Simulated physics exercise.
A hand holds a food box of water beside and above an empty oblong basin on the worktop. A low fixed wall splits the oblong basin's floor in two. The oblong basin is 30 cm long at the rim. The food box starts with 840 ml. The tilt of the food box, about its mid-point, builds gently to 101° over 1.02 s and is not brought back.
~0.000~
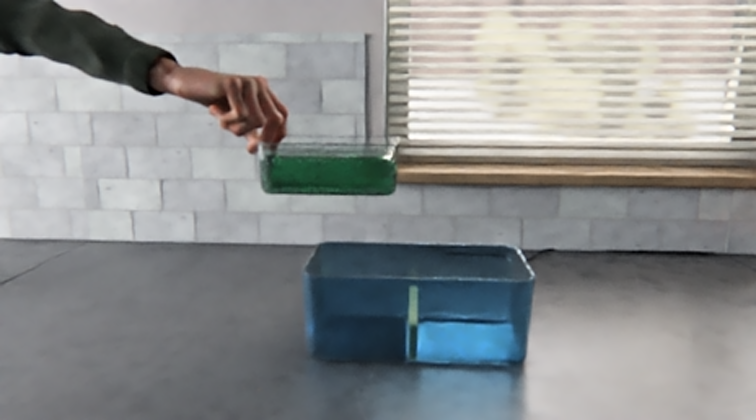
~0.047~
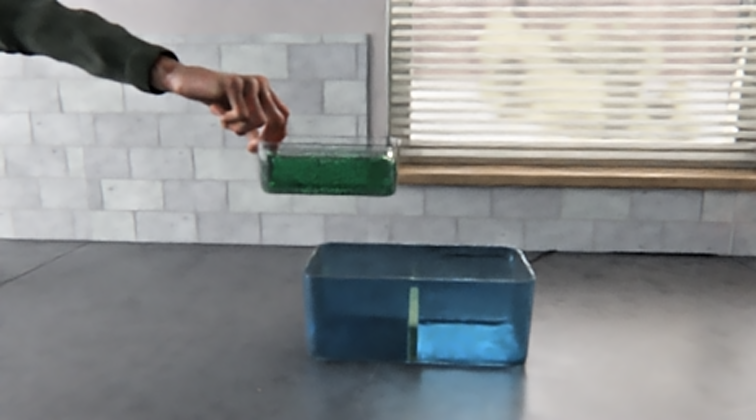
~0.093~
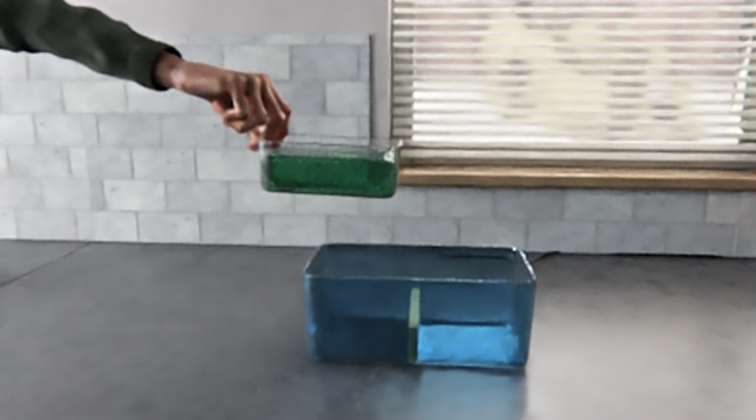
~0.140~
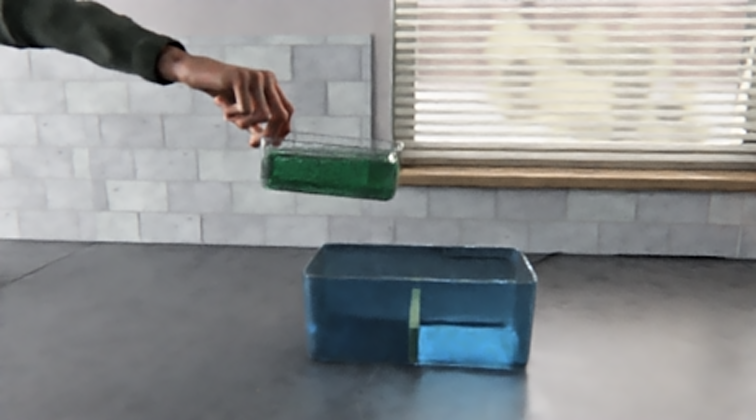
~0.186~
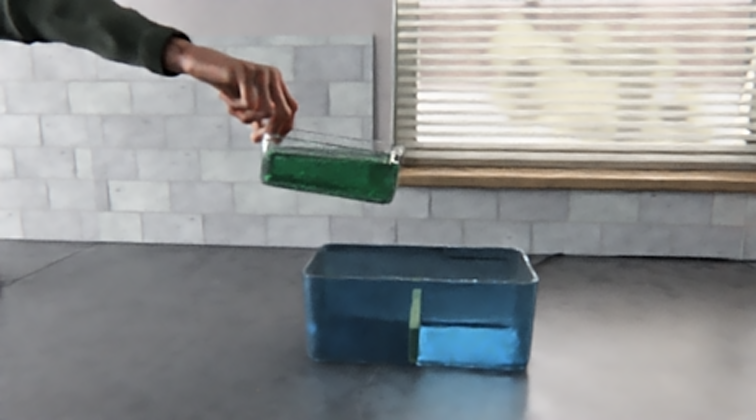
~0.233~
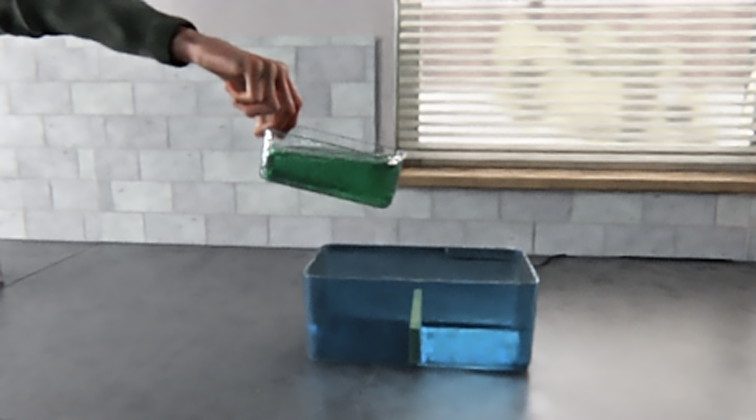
On a dark worktop by a tiled wall and a window with blinds, a hand holds a clear food box of green liquid above a blue-tinted oblong basin, then gently tilts the box, its right end dipping slightly.
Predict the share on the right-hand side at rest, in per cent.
About 71 per cent.
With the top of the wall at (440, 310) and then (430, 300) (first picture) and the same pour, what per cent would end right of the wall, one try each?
In turn about 45 and 60 per cent.
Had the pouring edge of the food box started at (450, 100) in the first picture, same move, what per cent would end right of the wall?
In that case some 75 per cent.
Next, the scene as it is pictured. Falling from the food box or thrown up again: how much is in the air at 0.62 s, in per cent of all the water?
About 44 per cent.
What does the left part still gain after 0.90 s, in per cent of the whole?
Some 12 per cent.
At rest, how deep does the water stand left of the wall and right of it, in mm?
Left about 10 mm, right about 26 mm.
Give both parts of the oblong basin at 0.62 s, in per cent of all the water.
Left about 0, right about 20.
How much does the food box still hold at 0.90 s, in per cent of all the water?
About 8 per cent.
After 0.62 s the tilt is 67° and 35 per cent is still to pour, 0 is left of the wall and 21 right of it.
After 0.90 s the tilt is 98° and 8 per cent is still to pour, 14 is left of the wall and 71 right of it.
After 1.20 s the tilt is 101° and 1 per cent is still to pour, 24 is left of the wall and 71 right of it.
After 1.52 s the tilt is 101° and 0 per cent is still to pour, 26 is left of the wall and 71 right of it.
In the end 26 per cent lies left of the wall, 71 right of it and 3 outside.
